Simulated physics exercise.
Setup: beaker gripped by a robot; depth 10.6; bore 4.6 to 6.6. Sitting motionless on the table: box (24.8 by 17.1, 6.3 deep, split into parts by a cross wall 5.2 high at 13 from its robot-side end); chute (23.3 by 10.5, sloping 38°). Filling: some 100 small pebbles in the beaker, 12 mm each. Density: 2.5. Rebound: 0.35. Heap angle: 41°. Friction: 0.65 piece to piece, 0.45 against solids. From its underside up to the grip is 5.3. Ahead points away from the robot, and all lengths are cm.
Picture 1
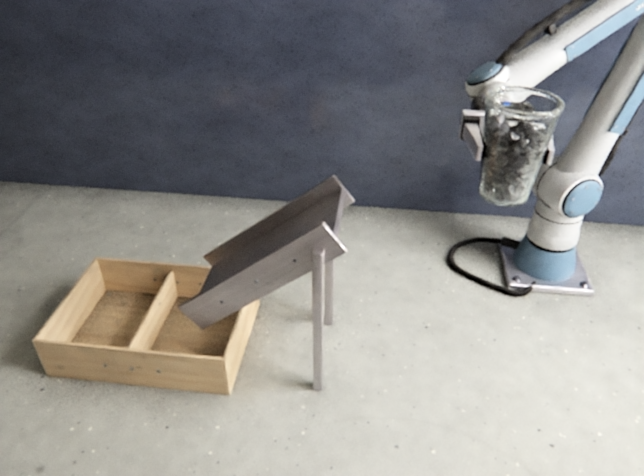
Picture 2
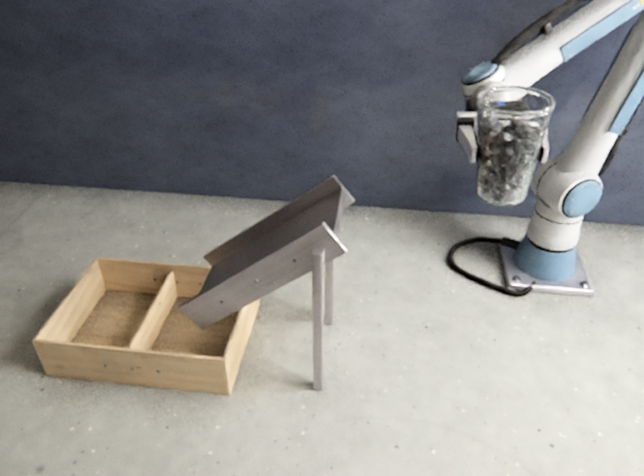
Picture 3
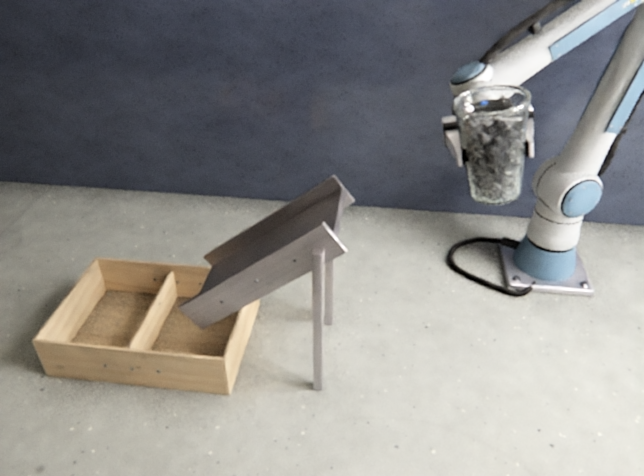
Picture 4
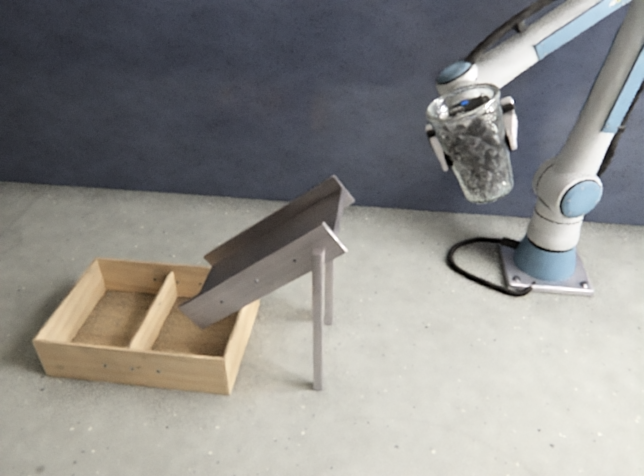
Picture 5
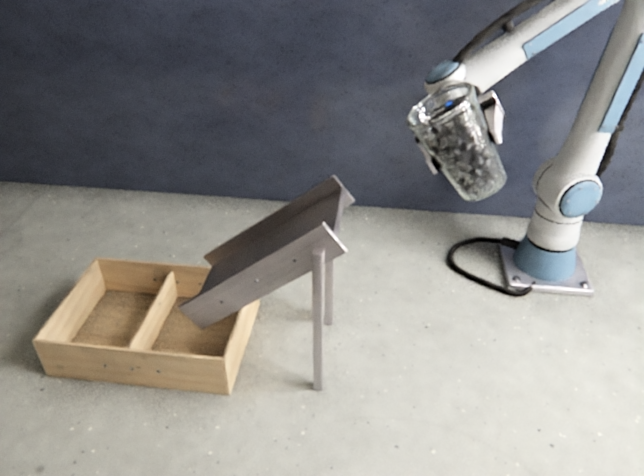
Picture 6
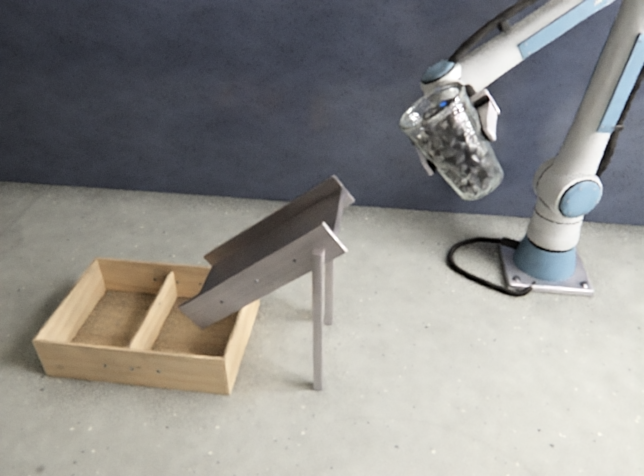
A white and blue robot arm at the right grips a clear beaker filled with small grey pebbles, seen from slightly above against a dark blue wall. On the pale grey surface at left sit a sloping grey chute on legs and a light wooden box split by a divider. The arm shifts the beaker a short way left while tilting it steadily leftward, the camera staying still.
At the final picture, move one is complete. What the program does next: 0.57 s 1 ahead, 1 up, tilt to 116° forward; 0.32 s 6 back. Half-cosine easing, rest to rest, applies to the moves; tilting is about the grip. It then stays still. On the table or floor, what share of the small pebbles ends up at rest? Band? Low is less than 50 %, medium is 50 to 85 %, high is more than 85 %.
High.
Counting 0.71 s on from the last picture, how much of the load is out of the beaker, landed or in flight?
I'd put it at some 35 percent up to then.
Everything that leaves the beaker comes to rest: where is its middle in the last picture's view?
Near pixel (367, 355).
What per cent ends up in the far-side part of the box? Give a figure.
About 0 %.
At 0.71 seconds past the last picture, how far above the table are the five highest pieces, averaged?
Estimate above table: About 34 centimetres.
Then, 0.36 s later, tilted 92° forward, highest piece 36 above the table; 103 in the beaker.
Then, 0.71 s later, tilted 116° forward, highest piece 34 above the table; 69 in the beaker, 2 on the table or floor, 32 on the chute or in flight.
Then, 1.09 s later, tilted 116° forward, highest piece 27 above the table; 94 on the table or floor, 9 on the chute or in flight.
Then, 2.14 s later, tilted 116° forward, highest piece 2 above the table; 103 on the table or floor.
At rest, 103 on the table or floor. That is 100 % on the table or floor.
